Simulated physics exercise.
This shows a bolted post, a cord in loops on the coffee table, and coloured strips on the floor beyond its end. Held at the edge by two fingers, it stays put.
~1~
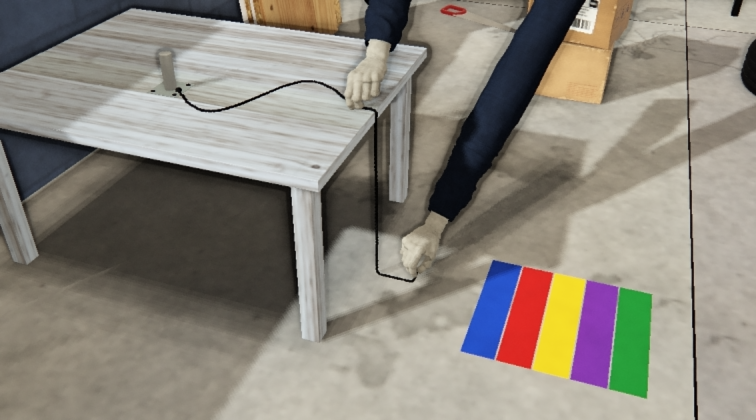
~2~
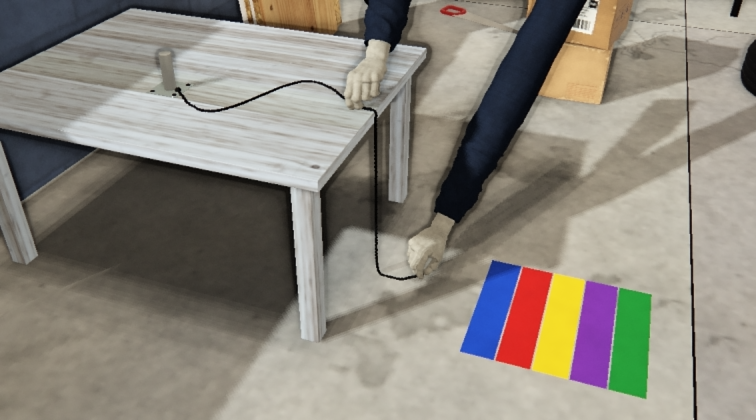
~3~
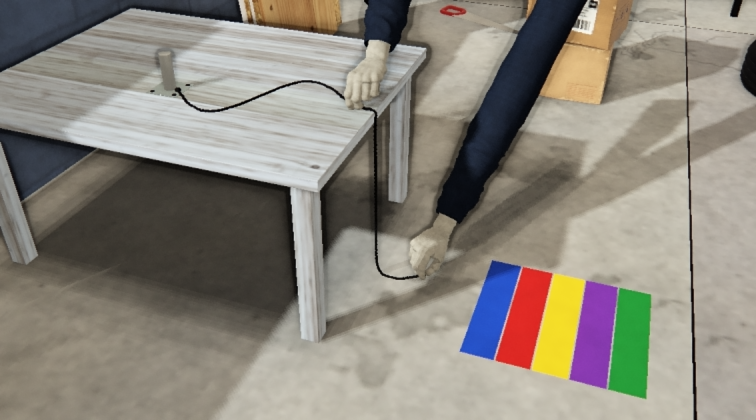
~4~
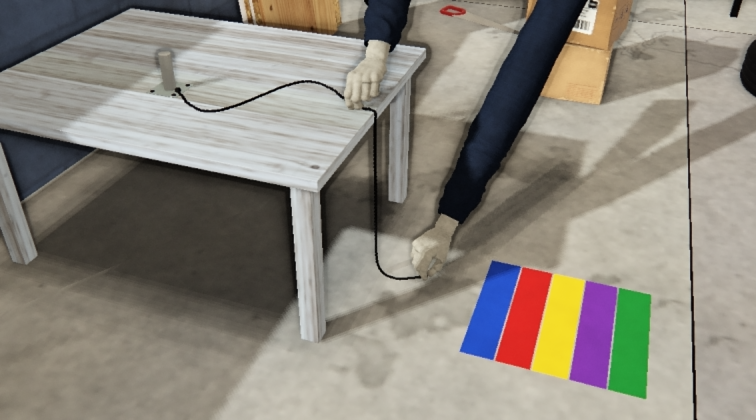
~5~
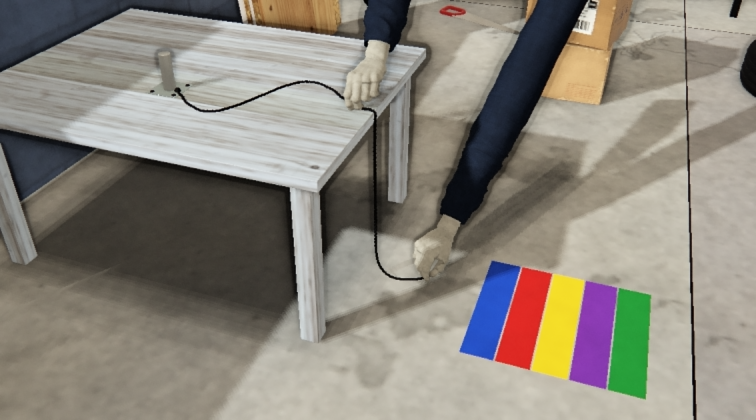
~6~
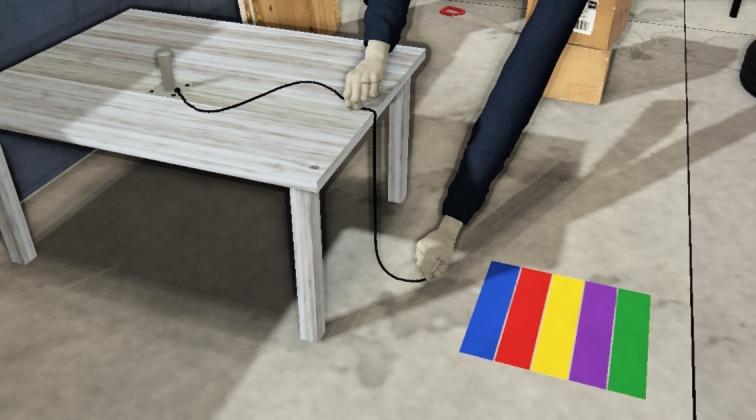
To begin with, a dark cord crosses a pale wooden table and hangs over its edge, one hand resting at the edge and another holding the low end near blue, red, yellow, purple and green strips. The lower hand then shifts slightly right, drawing the cord's end with it, while the rest barely changes.
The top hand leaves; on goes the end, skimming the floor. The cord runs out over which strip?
The green one.
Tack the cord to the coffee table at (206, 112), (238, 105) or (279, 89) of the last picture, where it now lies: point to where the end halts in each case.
Results: (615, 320); (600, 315); (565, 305).
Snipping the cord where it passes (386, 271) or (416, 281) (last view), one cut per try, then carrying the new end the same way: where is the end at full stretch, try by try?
About (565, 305) and (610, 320).
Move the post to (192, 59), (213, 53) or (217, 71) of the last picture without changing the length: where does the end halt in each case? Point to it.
In pixels, the answers are (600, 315), (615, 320) and (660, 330).
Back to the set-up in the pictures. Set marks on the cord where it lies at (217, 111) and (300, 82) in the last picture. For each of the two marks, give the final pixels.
Final positions are (248, 97) and (346, 108), in that order.
Soon after, end near (557, 305); over yellow.
Then, end near (606, 316); over purple.
At full stretch, end near (636, 323); over green. The end stops over the green strip.
